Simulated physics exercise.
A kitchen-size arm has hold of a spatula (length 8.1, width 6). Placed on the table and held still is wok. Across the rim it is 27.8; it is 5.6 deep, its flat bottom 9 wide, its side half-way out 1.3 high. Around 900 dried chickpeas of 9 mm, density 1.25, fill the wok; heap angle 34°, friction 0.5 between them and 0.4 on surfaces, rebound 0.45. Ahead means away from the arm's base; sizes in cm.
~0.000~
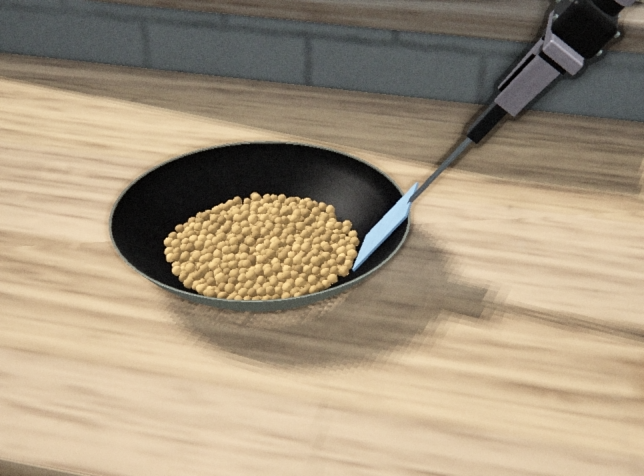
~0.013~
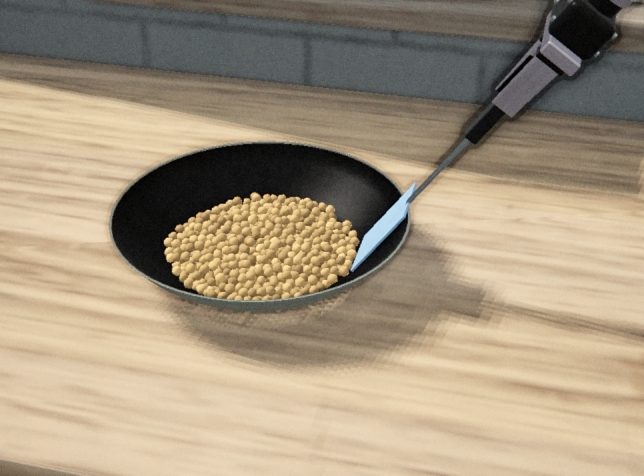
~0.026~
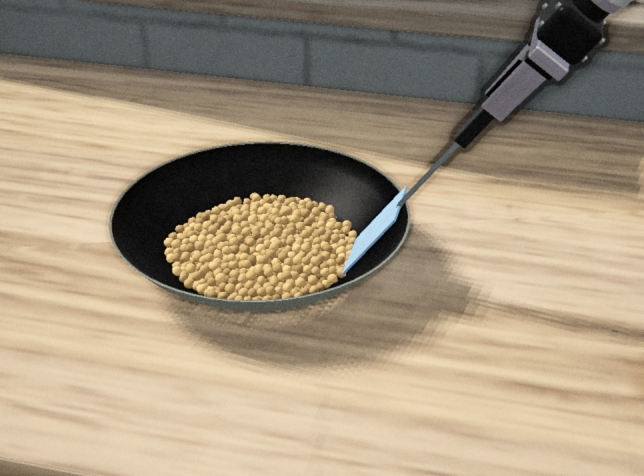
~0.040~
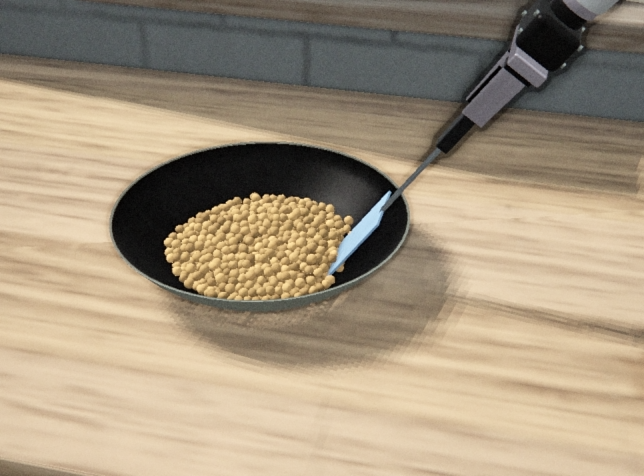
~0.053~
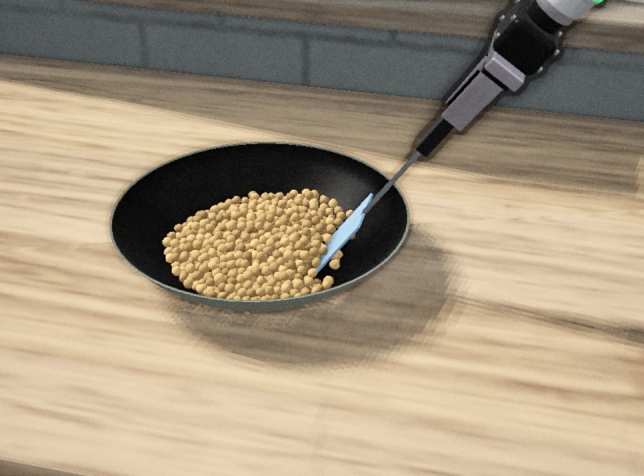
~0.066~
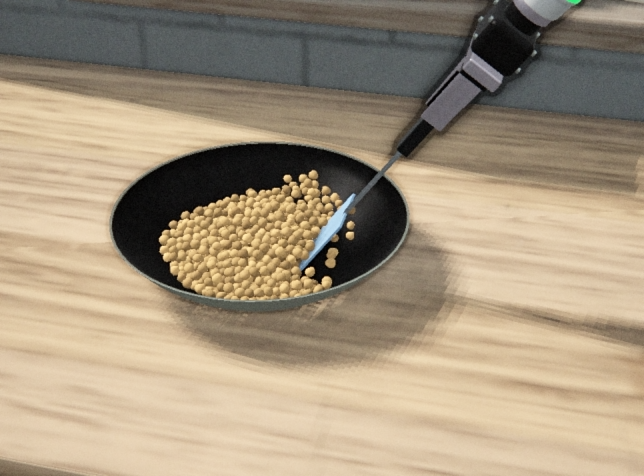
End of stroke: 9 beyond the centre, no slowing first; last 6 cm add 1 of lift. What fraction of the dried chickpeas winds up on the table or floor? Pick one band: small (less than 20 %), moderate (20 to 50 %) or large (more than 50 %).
Moderate.
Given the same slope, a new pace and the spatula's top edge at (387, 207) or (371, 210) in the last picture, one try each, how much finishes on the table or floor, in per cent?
First try around 5 %, second try around 15 %.
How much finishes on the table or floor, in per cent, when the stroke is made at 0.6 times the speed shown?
That comes to some 15 per cent, roughly.
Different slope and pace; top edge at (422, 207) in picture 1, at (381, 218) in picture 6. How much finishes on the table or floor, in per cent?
About 15 per cent.
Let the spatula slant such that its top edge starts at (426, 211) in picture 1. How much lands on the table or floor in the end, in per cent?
Some 30 per cent.
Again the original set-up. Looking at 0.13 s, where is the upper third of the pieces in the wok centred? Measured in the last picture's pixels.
It is centred at roughly (224, 218).
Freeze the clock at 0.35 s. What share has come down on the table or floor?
Share at that moment: About 15 %.
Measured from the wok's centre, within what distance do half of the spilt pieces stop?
Some 36 centimetres.
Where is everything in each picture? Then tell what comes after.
The first picture shows spatula top edge at (412, 199), sloping 55°; upper third of the load around (261, 239), from x 170 to 355, top at y 195; 900 in the wok.
The second picture shows spatula top edge at (410, 200), sloping 55°; upper third of the load around (261, 240), from x 170 to 355, top at y 195.
The third picture shows spatula top edge at (401, 203), sloping 55°; upper third of the load around (261, 240), from x 170 to 355, top at y 195.
The fourth picture shows spatula top edge at (384, 208), sloping 55°; upper third of the load around (268, 238), from x 170 to 355, top at y 195.
The fifth picture shows spatula top edge at (366, 210), sloping 55°; upper third of the load around (268, 235), from x 170 to 350, top at y 195.
The sixth picture shows spatula top edge at (348, 210), sloping 55°; upper third of the load around (265, 231), from x 165 to 350, top at y 175; 900 in the wok.
By 0.10 s, sloping 55°, highest piece 8 above the table; 900 in the wok.
By 0.13 s, sloping 55°, highest piece 9 above the table; 896 in the wok, 4 on the blade or in flight.
By 0.35 s, sloping 55°, highest piece 10 above the table; 638 in the wok, 145 on the table or floor, 117 on the blade or in flight.
By 1.40 s, sloping 55°, highest piece 5 above the table; 638 in the wok, 262 on the table or floor.
Final count, 638 in the wok, 262 on the table or floor. That is 29 % on the table or floor.
